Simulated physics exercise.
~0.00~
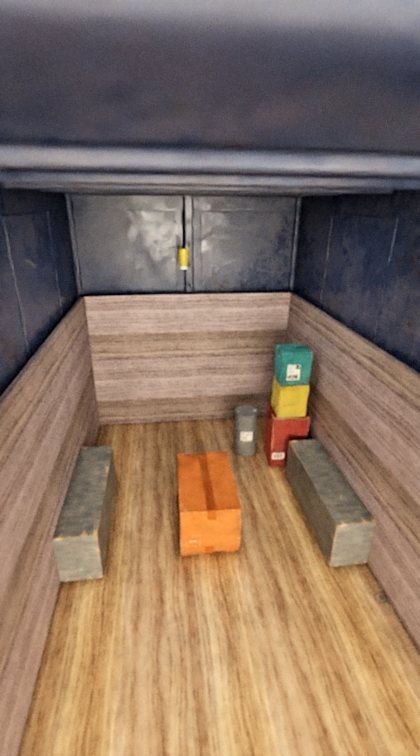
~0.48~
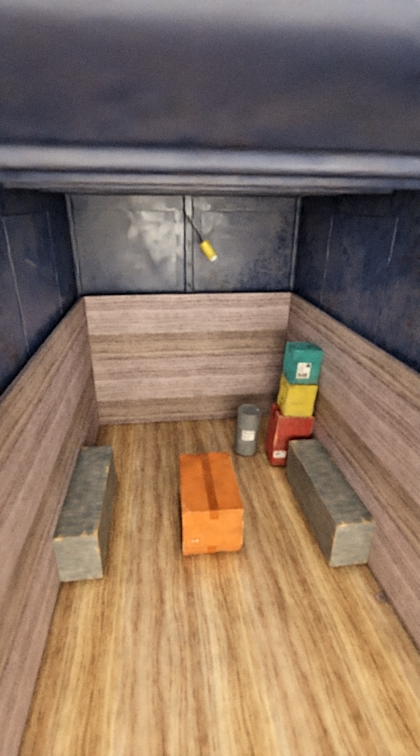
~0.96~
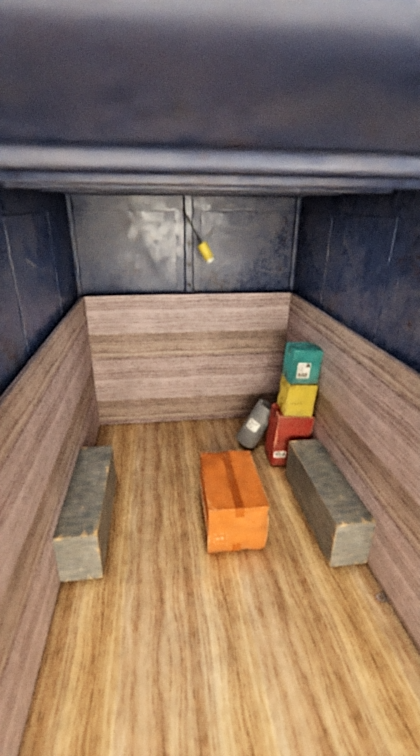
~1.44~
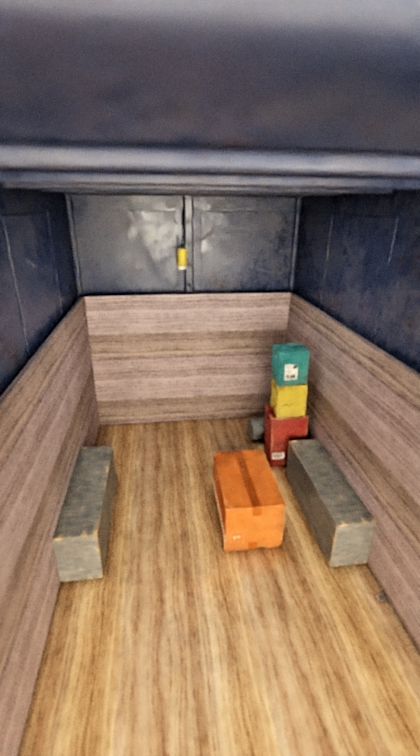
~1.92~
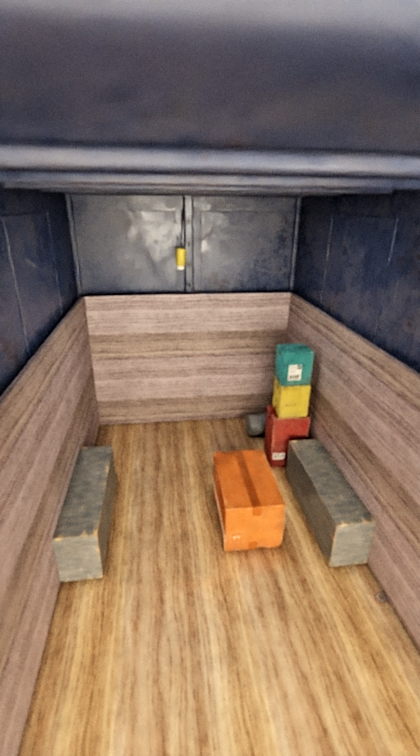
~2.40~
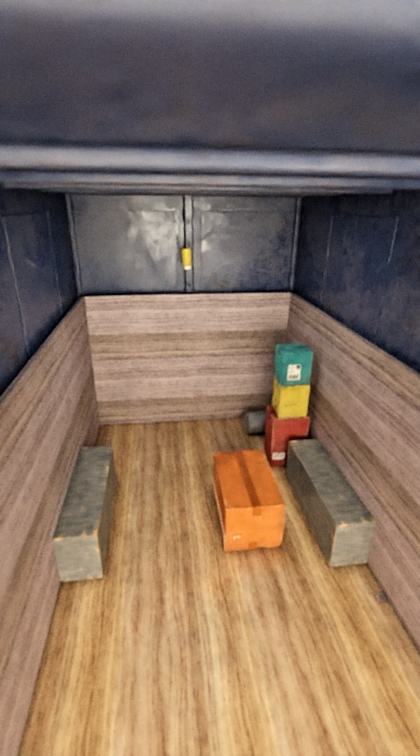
To begin with, an orange box sits mid-floor in a van's load bay, with a grey canister upright beside a stack of turquoise, yellow and red boxes, while a lamp hangs at the back. The lamp swings to the right and the turquoise box shifts slightly that way. Next, the orange box slides right as the canister leans over towards the stack. The canister then drops onto its side behind the red box, and the lamp swings back. Finally, the orange box rests nearer the right wheel box, the canister lies toppled, and the stack still stands.
